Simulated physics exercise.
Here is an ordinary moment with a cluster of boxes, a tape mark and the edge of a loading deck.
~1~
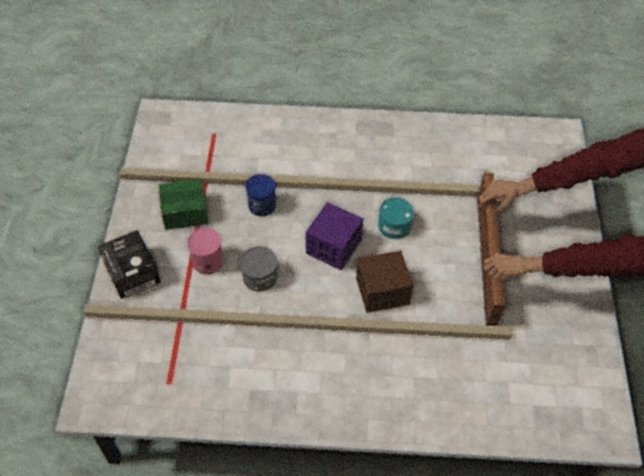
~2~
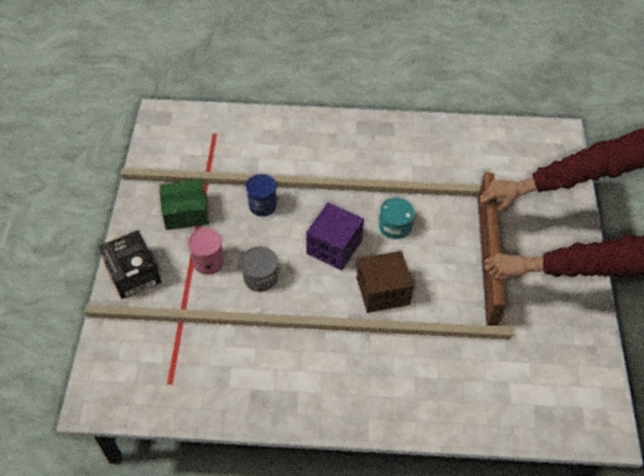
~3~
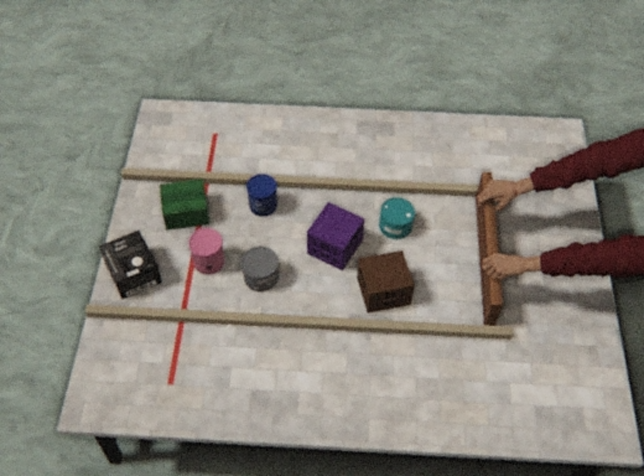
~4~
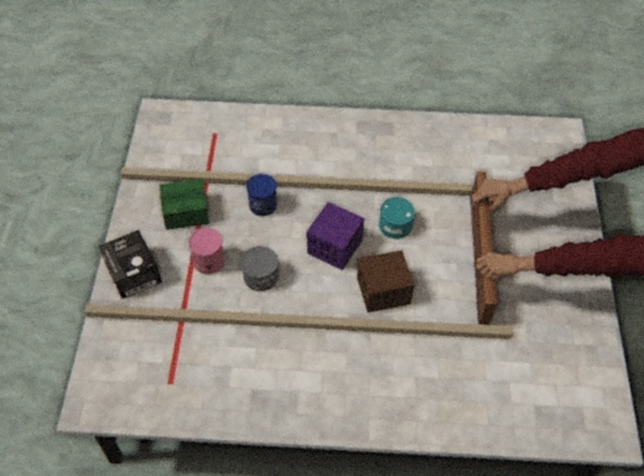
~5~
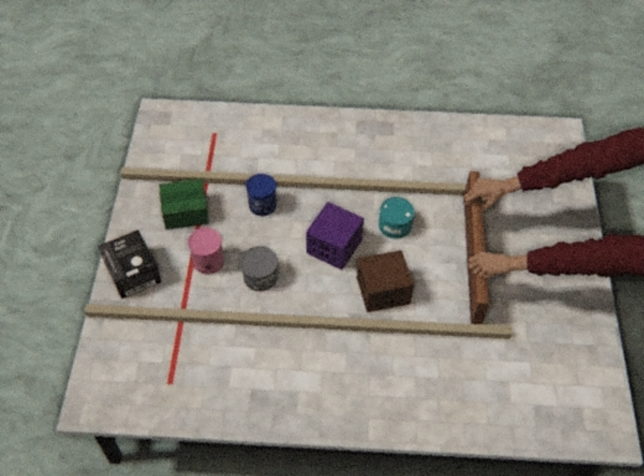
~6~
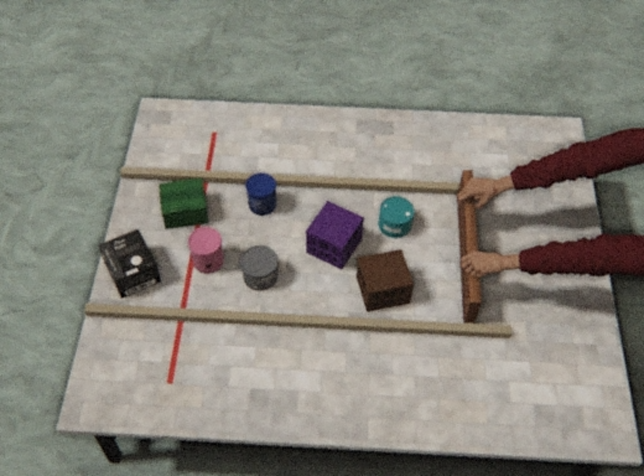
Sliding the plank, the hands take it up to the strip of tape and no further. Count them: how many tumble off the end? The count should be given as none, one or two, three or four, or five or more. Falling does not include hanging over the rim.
Count: One or two.
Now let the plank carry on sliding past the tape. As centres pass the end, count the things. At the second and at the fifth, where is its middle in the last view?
At the first moment about (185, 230), at the next about (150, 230).
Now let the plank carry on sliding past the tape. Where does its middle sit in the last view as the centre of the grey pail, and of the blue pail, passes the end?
(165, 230) and (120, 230), more or less.
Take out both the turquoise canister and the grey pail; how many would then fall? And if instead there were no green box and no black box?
The count is 0 in one try and 0 in the other, in that order.
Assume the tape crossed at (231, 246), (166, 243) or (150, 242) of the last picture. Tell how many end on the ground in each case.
Try 1: 0; try 2: 2; try 3: 4.
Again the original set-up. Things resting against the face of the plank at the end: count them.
All in all, 3.
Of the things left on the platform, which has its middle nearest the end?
Answer: The pink pail.
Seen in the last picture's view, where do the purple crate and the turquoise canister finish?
Roughly (149, 230), and the other roughly (182, 211).
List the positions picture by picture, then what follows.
Black box (129, 264); green box (184, 204); pink pail (206, 252); plank (490, 248); tape (194, 245), in the first frame.
Green box (184, 204); grey pail (260, 270), in the second frame.
Pink pail (207, 252); turquoise canister (397, 218), in the third frame.
Black box (130, 264); purple crate (335, 236), in the fourth frame.
Green box (184, 204); brown crate (384, 281), in the fifth frame.
Black box (130, 263); green box (184, 203); pink pail (207, 251); plank (468, 245); tape (195, 244), in the sixth frame.
Soon after, none off yet; black box at rest near (130, 263); green box at rest near (184, 203); pink pail at rest near (207, 251).
Then, none off yet; black box at rest near (130, 263); green box at rest near (184, 203); pink pail moved a little near (192, 248).
At rest, the number that fall off is one or two; fallen, black box.
